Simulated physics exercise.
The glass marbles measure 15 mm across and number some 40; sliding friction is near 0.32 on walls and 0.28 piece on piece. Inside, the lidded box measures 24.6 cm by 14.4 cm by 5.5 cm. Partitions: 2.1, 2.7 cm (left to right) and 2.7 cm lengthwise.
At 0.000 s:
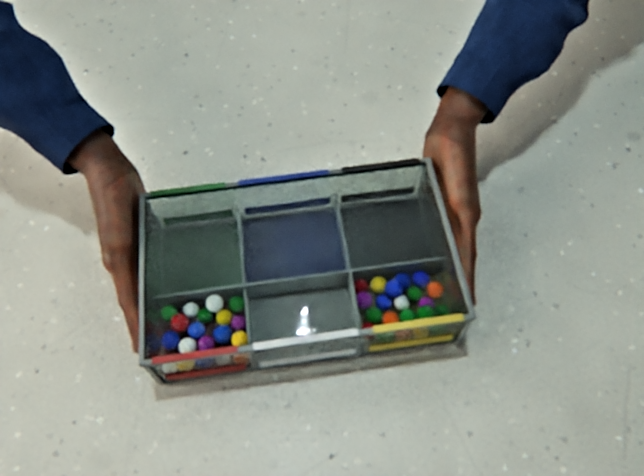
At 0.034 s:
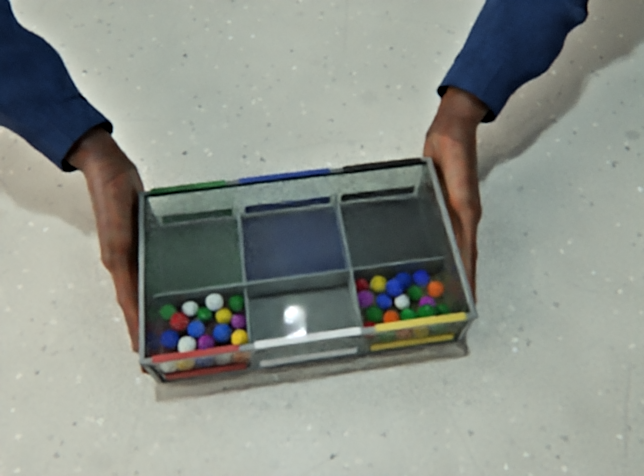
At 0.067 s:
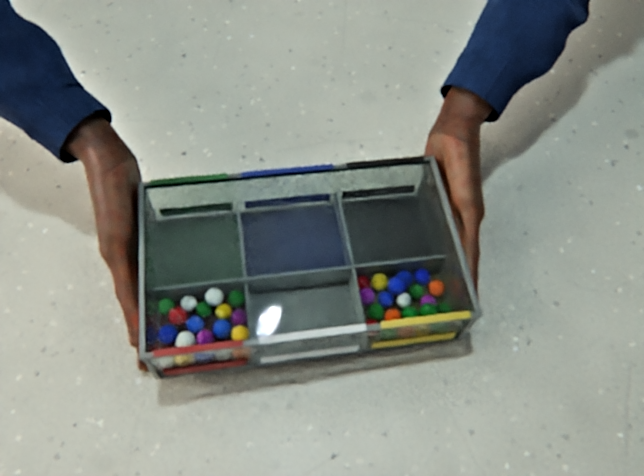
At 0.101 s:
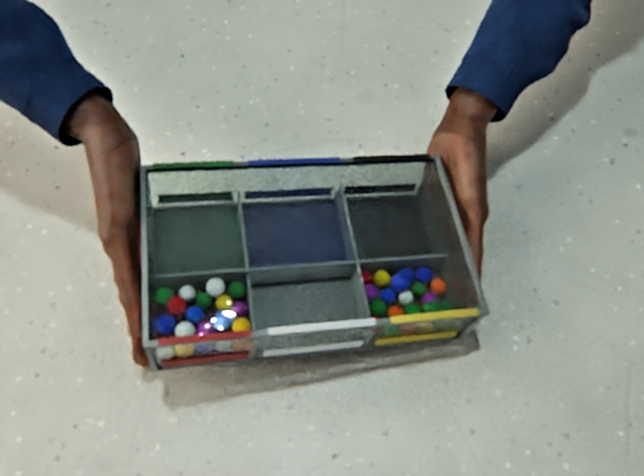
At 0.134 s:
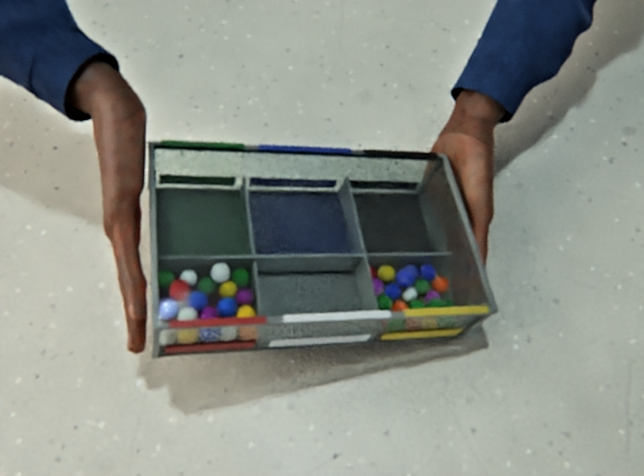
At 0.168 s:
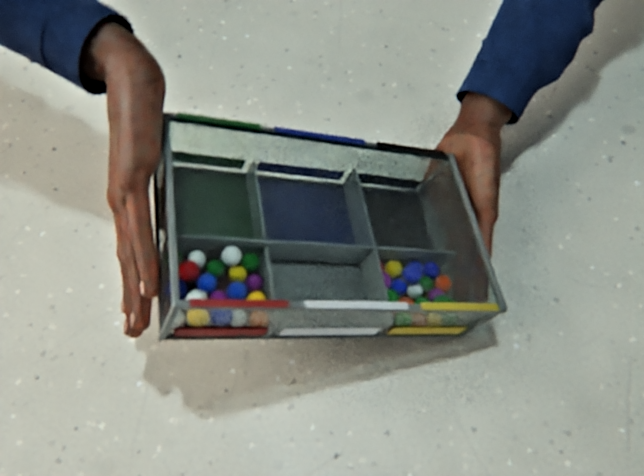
On a pale speckled floor, two hands tilting a clear six-compartment box, colourful marbles sitting in the red and yellow front sections.
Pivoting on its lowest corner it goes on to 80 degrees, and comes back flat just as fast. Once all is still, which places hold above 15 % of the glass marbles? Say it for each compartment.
Red: Below, blue: Below, green: Below, yellow: Above, white: Above, black: Below.
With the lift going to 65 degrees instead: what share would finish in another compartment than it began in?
Some 35 per cent.
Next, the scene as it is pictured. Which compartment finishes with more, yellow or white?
The yellow compartment.
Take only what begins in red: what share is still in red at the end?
About 0 per cent.
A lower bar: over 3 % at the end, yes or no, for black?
Black yes.
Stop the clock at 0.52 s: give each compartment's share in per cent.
Red 30, blue 0, green 0, yellow 50, white 20, black 0.
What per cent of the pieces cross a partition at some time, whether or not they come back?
Some 50 per cent.
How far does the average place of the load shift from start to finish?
About 6.0 cm.
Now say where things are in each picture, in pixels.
In the first picture, box tilt 0 degrees, front corners at (145, 361) and (469, 315); red 50 %, yellow 50 %.
In the second picture, box tilt 1 degrees, front corners at (145, 360) and (471, 314).
In the third picture, box tilt 4 degrees, front corners at (146, 354) and (476, 312), lowest corner right back.
In the fourth picture, box tilt 9 degrees, front corners at (149, 342) and (483, 310), lowest corner right back.
In the fifth picture, box tilt 16 degrees, front corners at (159, 324) and (491, 308), lowest corner right back.
In the sixth picture, box tilt 24 degrees, front corners at (179, 302) and (500, 307), lowest corner right back; red 50 %, yellow 50 %. Its pace works out near 220 degrees a second.
After 0.52 s, tilt 79 degrees; red 30 %, yellow 50 %, white 20 %.
After 0.76 s, tilt 31 degrees; blue 5 %, yellow 70 %, white 20 %, black 5 %.
After 1.11 s, tilt 0 degrees; blue 5 %, yellow 65 %, white 20 %, black 10 %.
At rest (2.0 s), red 0 %, blue 5 %, green 0 %, yellow 65 %, white 20 %, black 10 %.
